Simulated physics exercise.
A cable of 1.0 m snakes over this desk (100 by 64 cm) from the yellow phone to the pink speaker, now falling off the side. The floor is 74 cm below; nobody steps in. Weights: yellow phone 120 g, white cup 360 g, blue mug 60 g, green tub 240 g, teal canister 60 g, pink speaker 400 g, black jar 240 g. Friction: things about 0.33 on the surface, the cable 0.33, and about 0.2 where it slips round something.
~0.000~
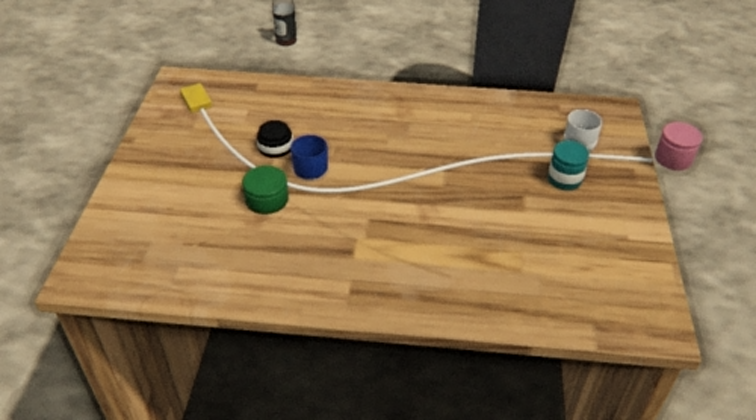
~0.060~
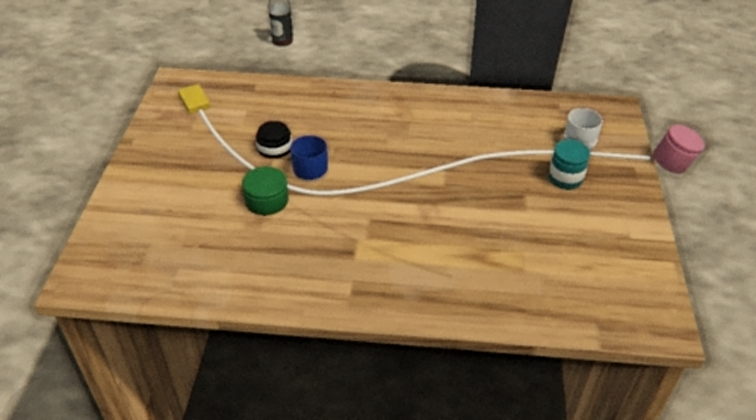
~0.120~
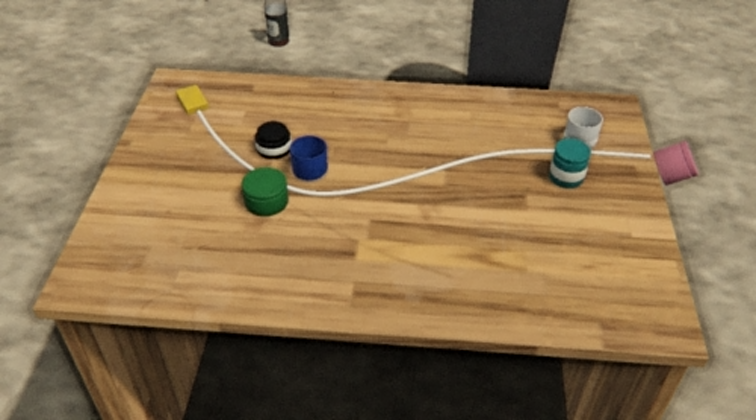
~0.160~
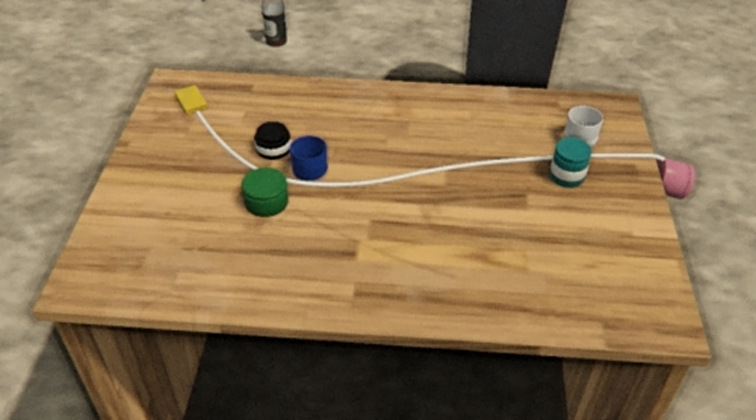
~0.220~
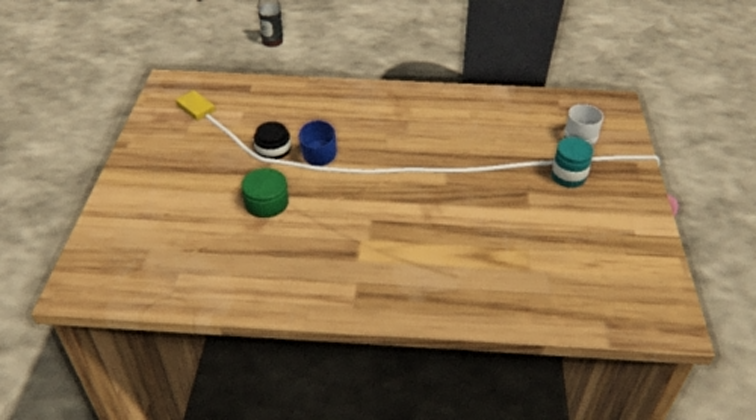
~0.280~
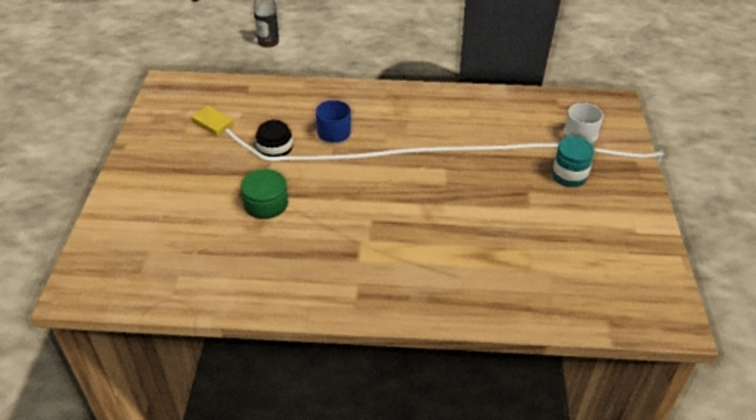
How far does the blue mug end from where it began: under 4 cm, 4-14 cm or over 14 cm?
The blue mug ends far away.
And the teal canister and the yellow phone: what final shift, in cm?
Teal canister over the edge, yellow phone off the top.
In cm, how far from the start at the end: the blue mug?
Blue mug over the edge.
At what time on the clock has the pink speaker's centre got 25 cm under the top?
About: 0.34 s.
At 0.5 s, the cable's tail end at (393, 188); blue mug 28 cm off its start, yellow phone 46 cm off its start, pink speaker over the edge.
At 0.7 s, the cable's tail end at (645, 230); blue mug over the edge, yellow phone 85 cm off its start, pink speaker over the edge.
At 1.0 s, the cable has left the top; blue mug over the edge, yellow phone over the edge, teal canister on its side, 26 cm off its start at (715, 202).
At 1.2 s, the cable has left the top; blue mug over the edge, yellow phone over the edge, teal canister over the edge.
At 2.4 s, the cable has left the top; blue mug over the edge, yellow phone over the edge, teal canister over the edge, pink speaker over the edge.
